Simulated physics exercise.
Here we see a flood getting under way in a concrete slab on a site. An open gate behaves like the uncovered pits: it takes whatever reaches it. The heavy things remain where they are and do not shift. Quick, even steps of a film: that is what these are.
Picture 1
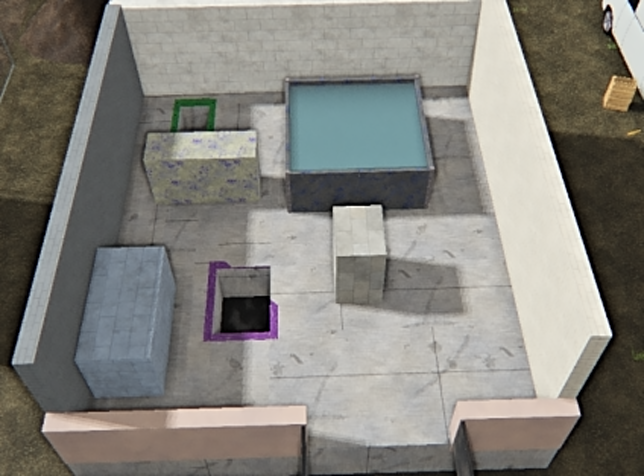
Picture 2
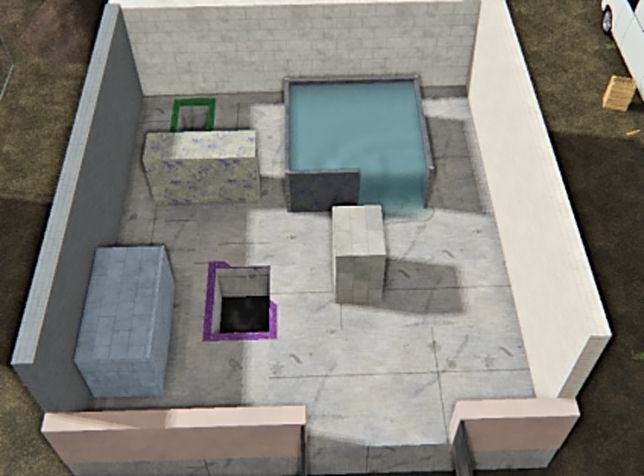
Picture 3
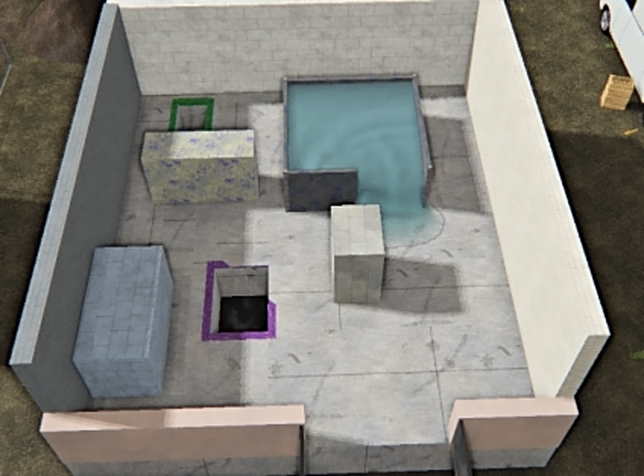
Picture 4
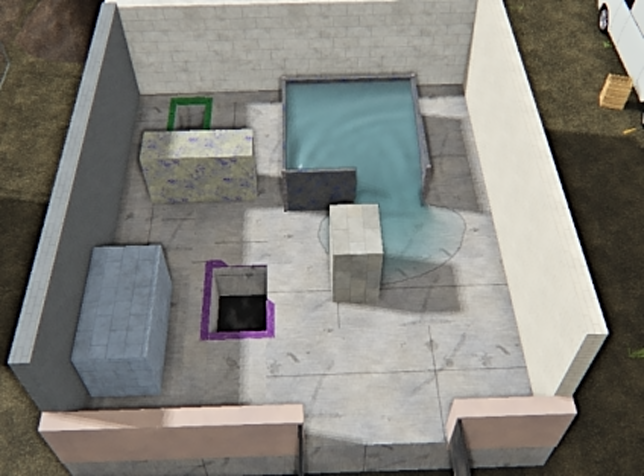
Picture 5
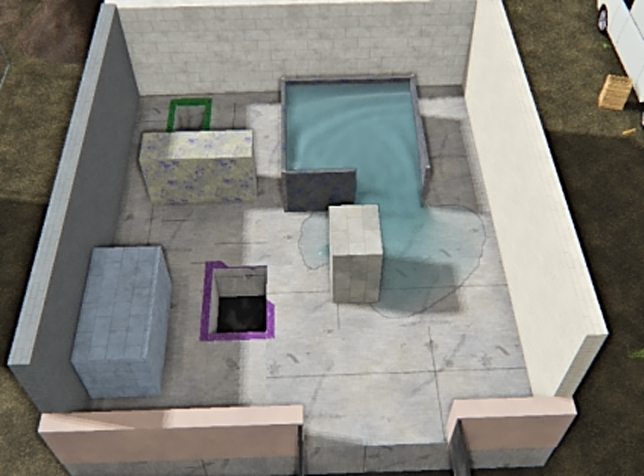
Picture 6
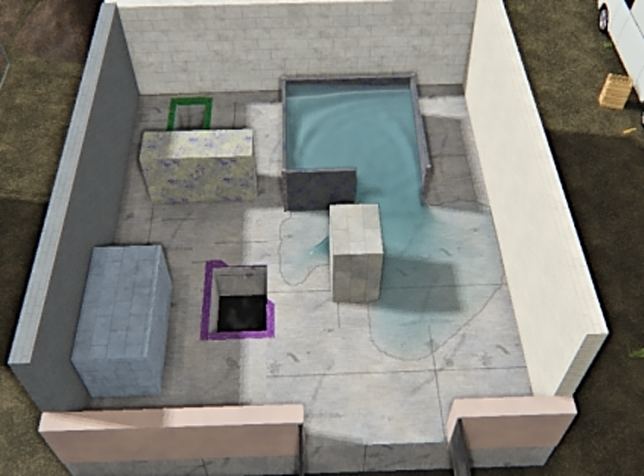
To begin with, a tank of still blue-green water stands at the back of a walled concrete slab with blocks and open pits. Water then pours through a gap in the tank's front right side, spreads around the pale block, and extends across the floor toward the viewer in a thin, widening sheet.
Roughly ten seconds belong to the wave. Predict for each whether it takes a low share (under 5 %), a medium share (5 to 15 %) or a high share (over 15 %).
Prediction: The gate takes a high share; the green pit takes a low share; the purple pit takes a medium share.
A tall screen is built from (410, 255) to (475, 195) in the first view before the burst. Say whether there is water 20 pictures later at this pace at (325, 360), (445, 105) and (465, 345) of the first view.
Spared; swamped; swamped.
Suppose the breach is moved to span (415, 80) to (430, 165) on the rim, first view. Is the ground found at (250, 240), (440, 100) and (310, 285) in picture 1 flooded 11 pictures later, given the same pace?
So the first one is left untouched, the next drenched, and the last left untouched.
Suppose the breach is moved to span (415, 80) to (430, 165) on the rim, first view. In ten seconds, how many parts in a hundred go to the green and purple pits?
Green 14 %, purple 4 %.
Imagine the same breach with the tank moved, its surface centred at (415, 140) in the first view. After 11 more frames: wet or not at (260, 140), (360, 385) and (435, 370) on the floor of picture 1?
In sequence: Unflooded, next inundated, then inundated.
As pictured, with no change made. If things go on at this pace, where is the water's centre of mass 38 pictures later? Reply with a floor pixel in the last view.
Centre of mass: Roughly (341, 258).
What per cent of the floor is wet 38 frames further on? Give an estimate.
Near 70 in a hundred.
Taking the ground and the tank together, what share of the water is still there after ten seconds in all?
Some 52 parts in a hundred have not run off.
A moment on, water covers 35 % of the floor; the gate 1 %, the green pit 0 %, the purple pit 0 %.
Next, water covers 45 % of the floor; the gate 5 %, the green pit 0 %, the purple pit 1 %.
Then, water covers 50 % of the floor; the gate 14 %, the green pit 0 %, the purple pit 1 %.
Later, water covers 70 % of the floor; the gate 27 %, the green pit 0 %, the purple pit 3 %.
In the end, water covers 85 % of the floor; the gate 40 %, the green pit 0 %, the purple pit 8 %.
